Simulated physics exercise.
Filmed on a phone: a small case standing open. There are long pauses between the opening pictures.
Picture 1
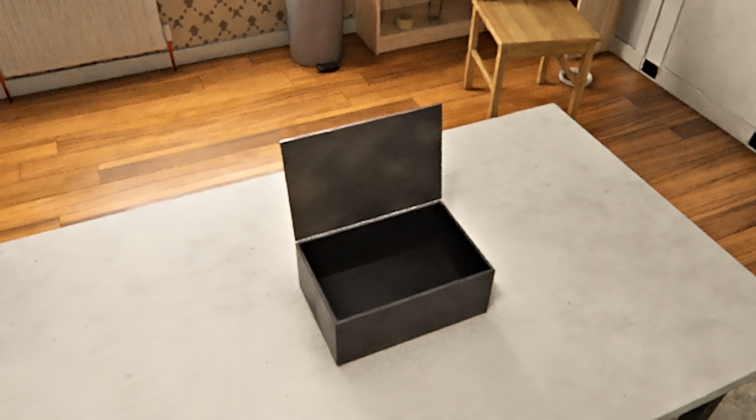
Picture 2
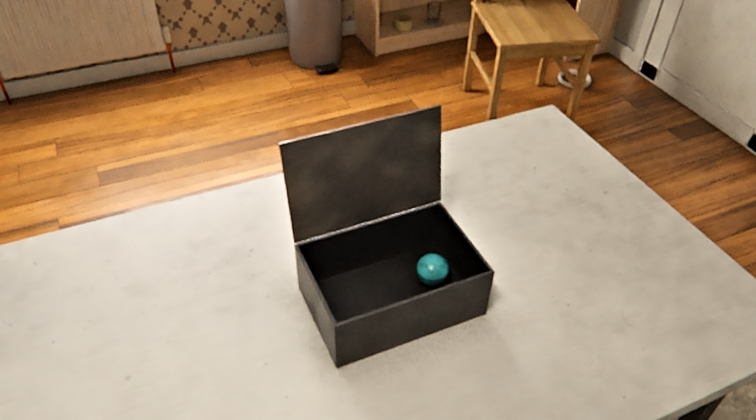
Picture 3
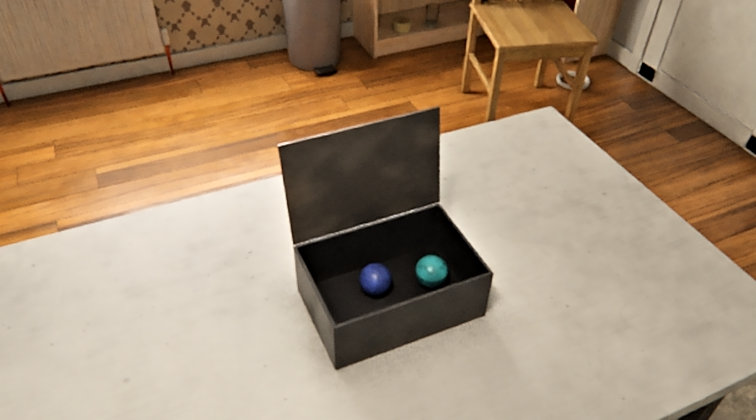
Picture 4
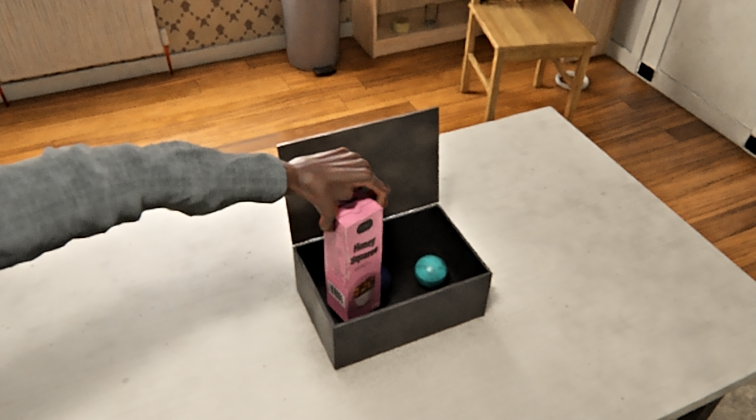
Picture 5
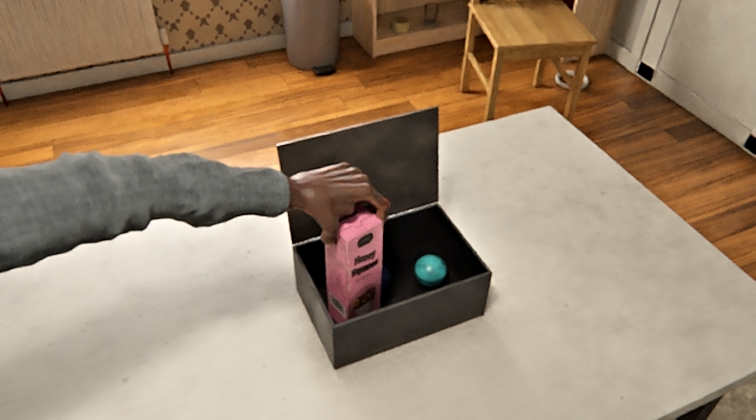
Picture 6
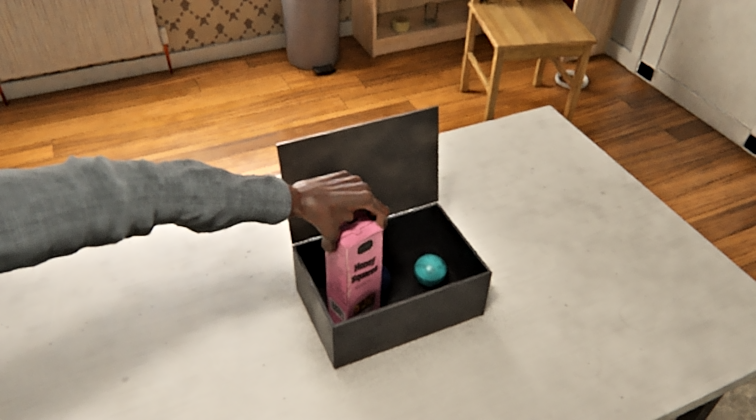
In an open dark box on a pale table, a teal ball appeared, then a blue one to its left, before a hand from the left lowered a pink carton inside and kept holding it.
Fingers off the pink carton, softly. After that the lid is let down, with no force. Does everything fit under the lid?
Outcome: The lid stays ajar.
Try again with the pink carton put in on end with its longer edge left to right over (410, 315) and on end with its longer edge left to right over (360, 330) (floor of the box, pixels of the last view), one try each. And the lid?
In the first case it is held up; in the second case it will not close.
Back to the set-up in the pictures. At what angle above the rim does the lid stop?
About 60°.
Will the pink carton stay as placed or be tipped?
It keeps its pose.
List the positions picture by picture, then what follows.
In the first frame, the last thing is not in view yet.
In the second frame, the last thing is not in view yet.
In the third frame, the last thing is not in view yet; blue ball (375, 280).
The fourth frame shows still above its spot; pink carton (353, 259).
The fifth frame shows still above its spot; pink carton (354, 271).
The sixth frame shows put in, still held; pink carton (354, 277).
Then, 1.20 s later than the last frame, lid starting down.
Then, 1.60 s later than the last frame, lid 57° above the rim.
Then, 3.80 s later than the last frame, pink carton resting near (354, 277).
When it is over, lid 58° above the rim; all 3 as before. End places, in pixels of the last picture, pink carton near (353, 276).
